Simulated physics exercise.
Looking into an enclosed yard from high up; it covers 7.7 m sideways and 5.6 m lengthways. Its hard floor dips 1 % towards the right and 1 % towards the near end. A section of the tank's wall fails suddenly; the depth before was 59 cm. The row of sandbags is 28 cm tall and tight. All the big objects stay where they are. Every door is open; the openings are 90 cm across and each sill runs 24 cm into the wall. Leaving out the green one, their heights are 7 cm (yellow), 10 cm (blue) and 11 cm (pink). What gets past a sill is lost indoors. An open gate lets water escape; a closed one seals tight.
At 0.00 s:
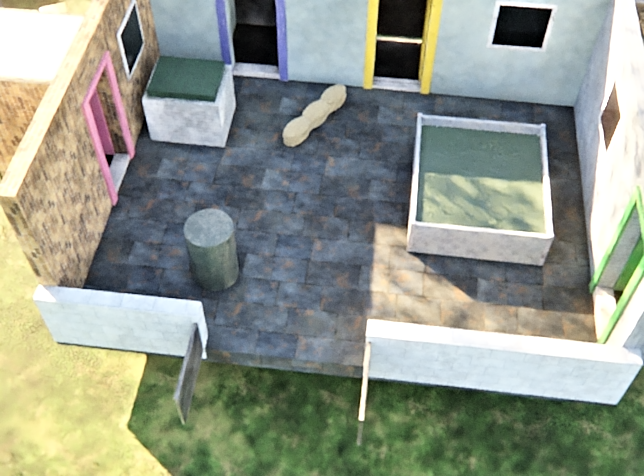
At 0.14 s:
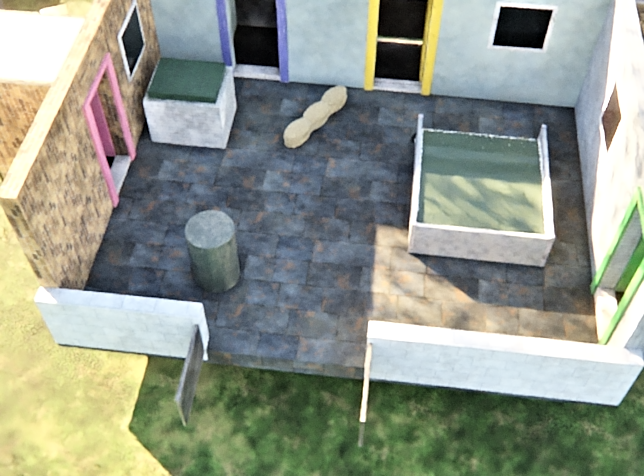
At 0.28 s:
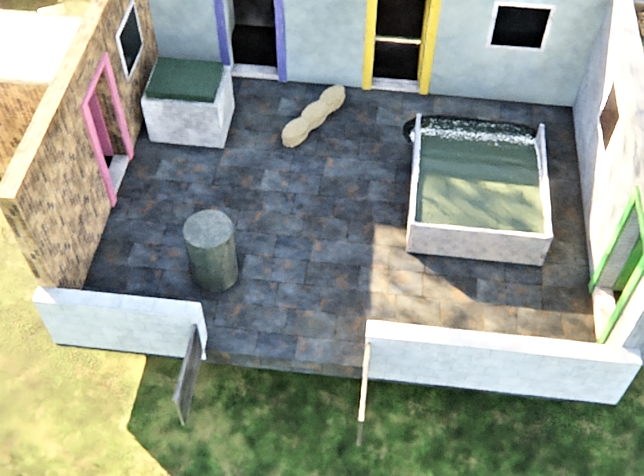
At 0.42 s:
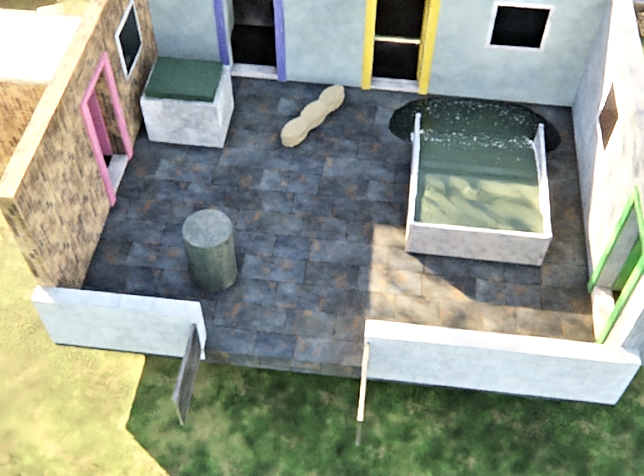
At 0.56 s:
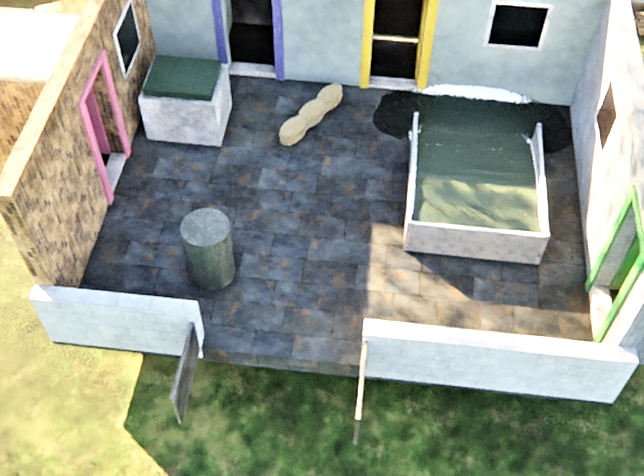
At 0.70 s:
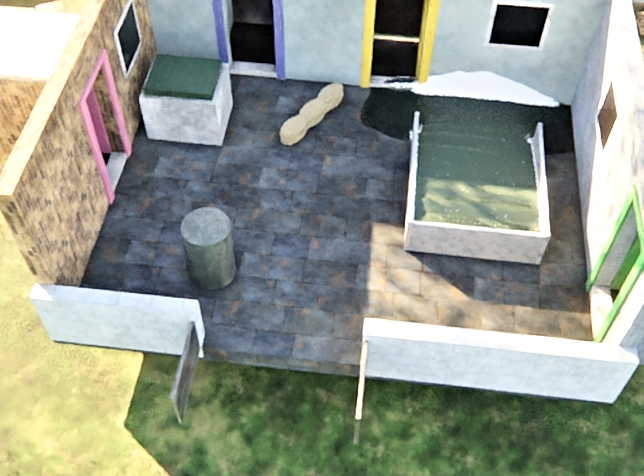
We see a walled yard from above with a pale rectangular tank of green water at right; its far side gives way, and water pours out, spreading across the dark paving and splashing white against the back wall.
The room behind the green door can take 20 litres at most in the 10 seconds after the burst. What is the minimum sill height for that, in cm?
About 7 cm.
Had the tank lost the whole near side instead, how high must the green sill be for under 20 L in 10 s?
Then roughly 24 cm.
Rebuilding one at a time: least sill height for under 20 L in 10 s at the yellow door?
About 19 cm at yellow.
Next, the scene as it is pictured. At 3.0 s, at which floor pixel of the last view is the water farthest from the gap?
Near (161, 67).
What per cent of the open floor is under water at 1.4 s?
Near 15 per cent is wet.
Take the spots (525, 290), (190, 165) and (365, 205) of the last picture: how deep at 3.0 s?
About 1, 0 and 0 cm.
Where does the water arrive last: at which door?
The pink one.
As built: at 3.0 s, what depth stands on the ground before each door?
In cm: Green 7, yellow 15, blue 3, pink 0.
After 1.4 s water covers 15 % of the floor, deepest (50 cm) near (564, 105); it has not reached the green door.
After 3.0 s water covers 40 % of the floor, deepest (33 cm) near (565, 119); 7 cm at the green door, 0 litres in over its 21 cm sill.
After 10.0 s water covers 90 % of the floor, deepest (12 cm) near (566, 126); 8 cm at the green door, 0 litres in over its 21 cm sill.
At the green door as built, the water arrived by 2.8 s and peaked near 12 cm at 3.8 s.
Run again over the same 10 s with other heights there, 26 litres in over 6.5 cm, 11 litres over 8.5 cm. The limit of 20 litres is kept from about 7 cm up.
